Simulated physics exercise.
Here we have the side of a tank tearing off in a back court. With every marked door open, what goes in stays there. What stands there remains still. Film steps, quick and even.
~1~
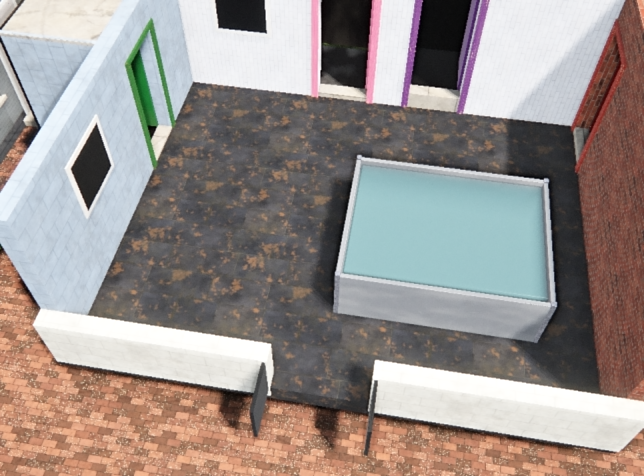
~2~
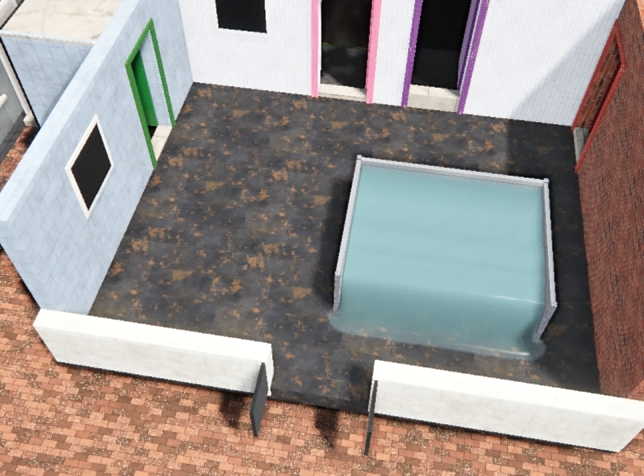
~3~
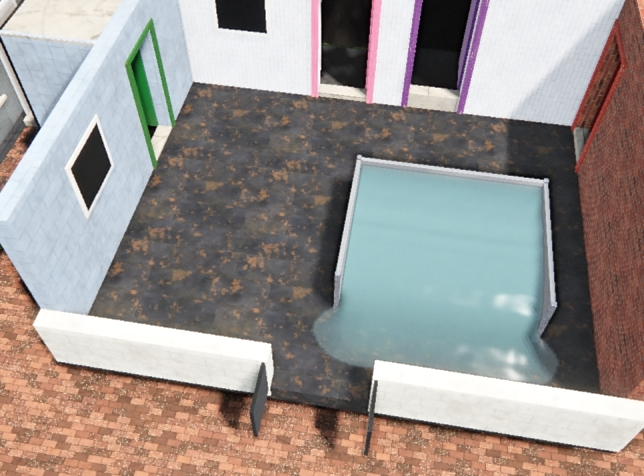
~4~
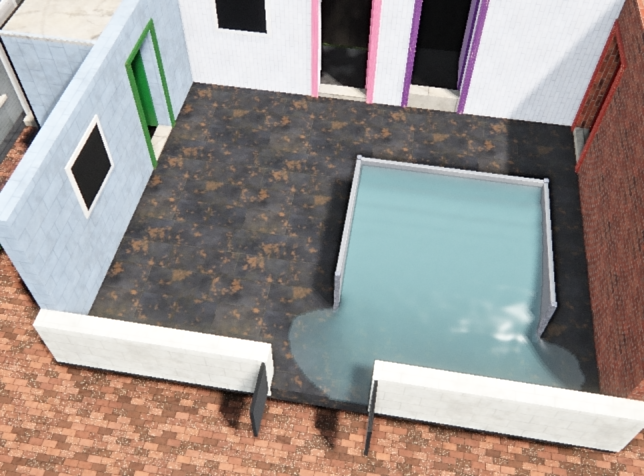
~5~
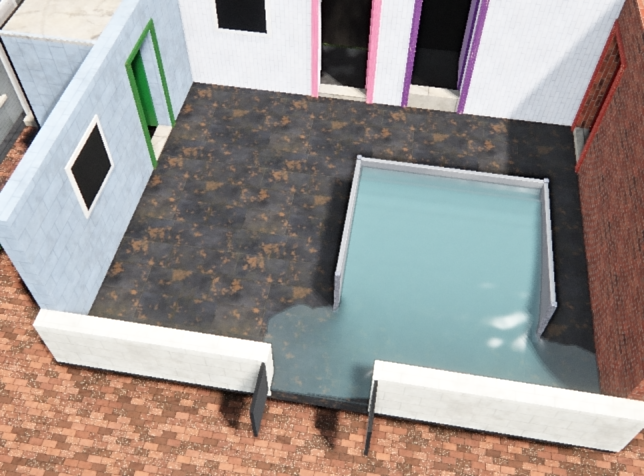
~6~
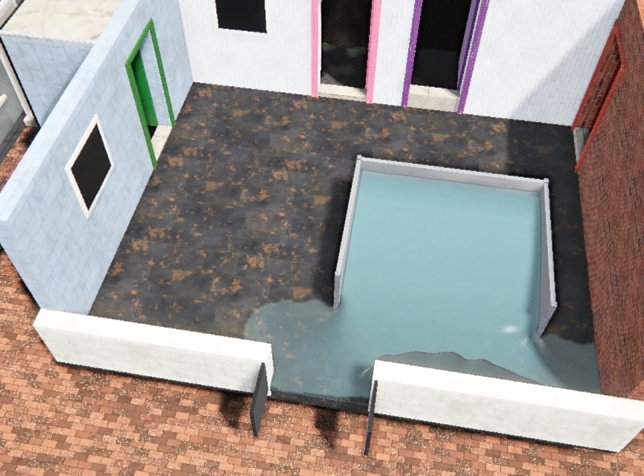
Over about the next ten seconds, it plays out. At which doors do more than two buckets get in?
The pink door will pass two buckets at most. The purple door will pass two buckets at most. The red door will pass more than two buckets. The green door will pass more than two buckets.
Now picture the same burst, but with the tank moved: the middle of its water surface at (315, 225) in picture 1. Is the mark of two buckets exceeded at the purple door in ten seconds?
Reading for the purple door: It admits less.
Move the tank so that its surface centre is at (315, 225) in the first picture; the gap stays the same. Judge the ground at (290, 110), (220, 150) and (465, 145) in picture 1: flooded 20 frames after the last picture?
Spot one is touched, spot two is touched, spot three is not touched.
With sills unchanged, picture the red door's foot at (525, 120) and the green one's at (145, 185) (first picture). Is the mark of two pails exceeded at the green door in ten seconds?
The green door is spared.
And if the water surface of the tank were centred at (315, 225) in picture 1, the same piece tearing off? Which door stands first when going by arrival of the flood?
The door marked green is first.
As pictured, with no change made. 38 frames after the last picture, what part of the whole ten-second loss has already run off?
My guess would be around 80 percent.
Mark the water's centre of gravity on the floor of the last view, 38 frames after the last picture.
My pick is pixel (381, 246).
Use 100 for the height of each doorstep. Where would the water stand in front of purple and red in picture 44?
About 20 and 110 %.
A moment on, water covers 20 % of the floor; the pink door not reached, the purple door not reached, the red door not reached, the green door not reached.
Next, water covers 30 % of the floor; the pink door not reached, the purple door not reached, the red door not reached, the green door not reached.
Then, water covers 50 % of the floor; the pink door not reached, the purple door wet at the sill, nothing in, the red door under two buckets in, the green door wet at the sill, nothing in.
Later, water covers 90 % of the floor; the pink door wet at the sill, nothing in, the purple door wet at the sill, nothing in, the red door over two buckets in, the green door wet at the sill, nothing in.
In the end, water covers 95 % of the floor; the pink door wet at the sill, nothing in, the purple door wet at the sill, nothing in, the red door over two buckets in, the green door over two buckets in.
